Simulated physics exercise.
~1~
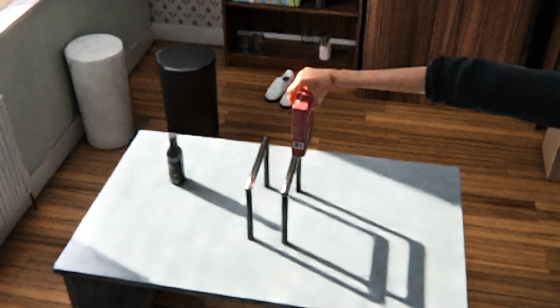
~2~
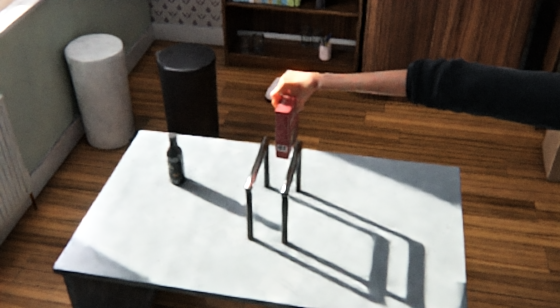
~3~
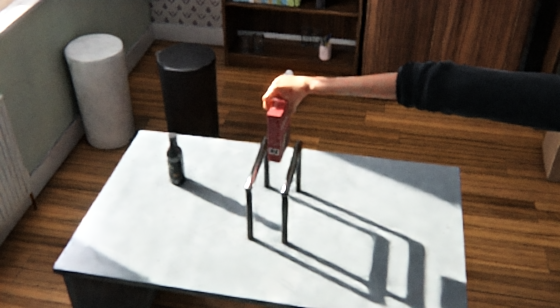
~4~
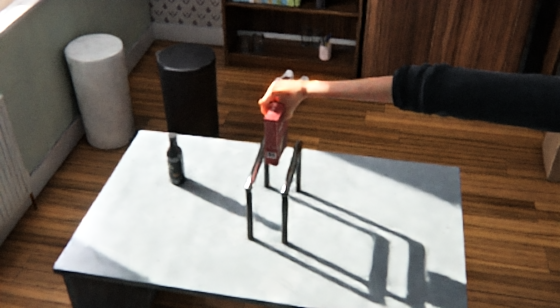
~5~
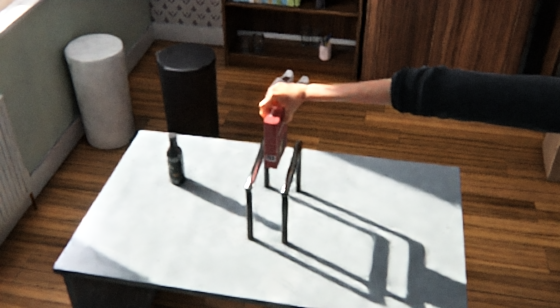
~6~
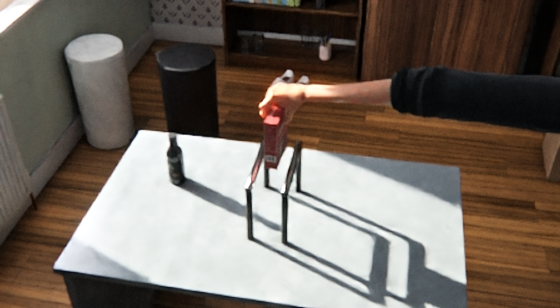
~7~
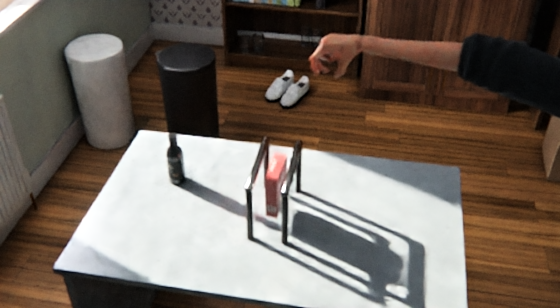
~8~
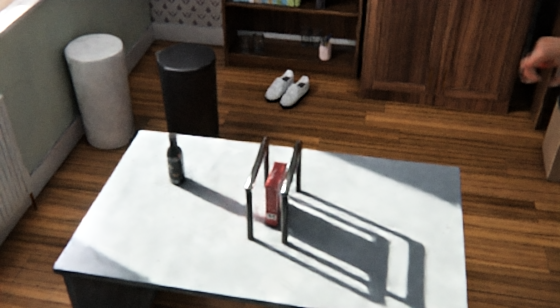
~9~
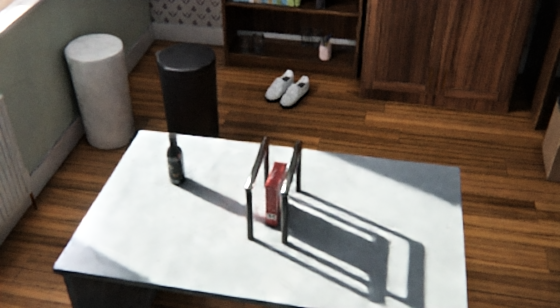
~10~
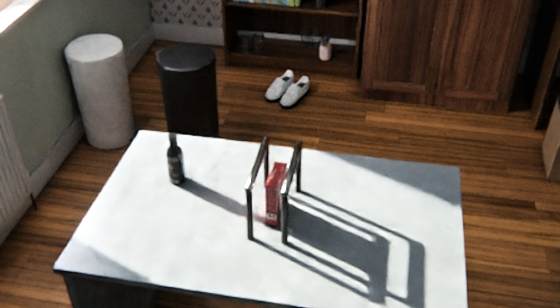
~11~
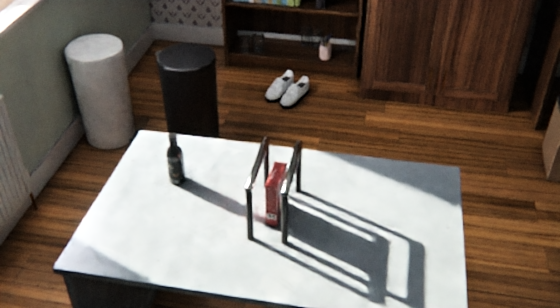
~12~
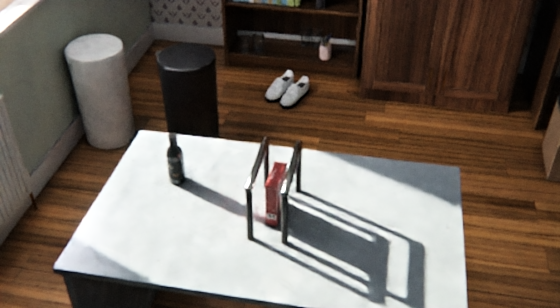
On a sunlit table beside a dark bottle, a hand releasing a red packet that drops between two supports and stands upright.
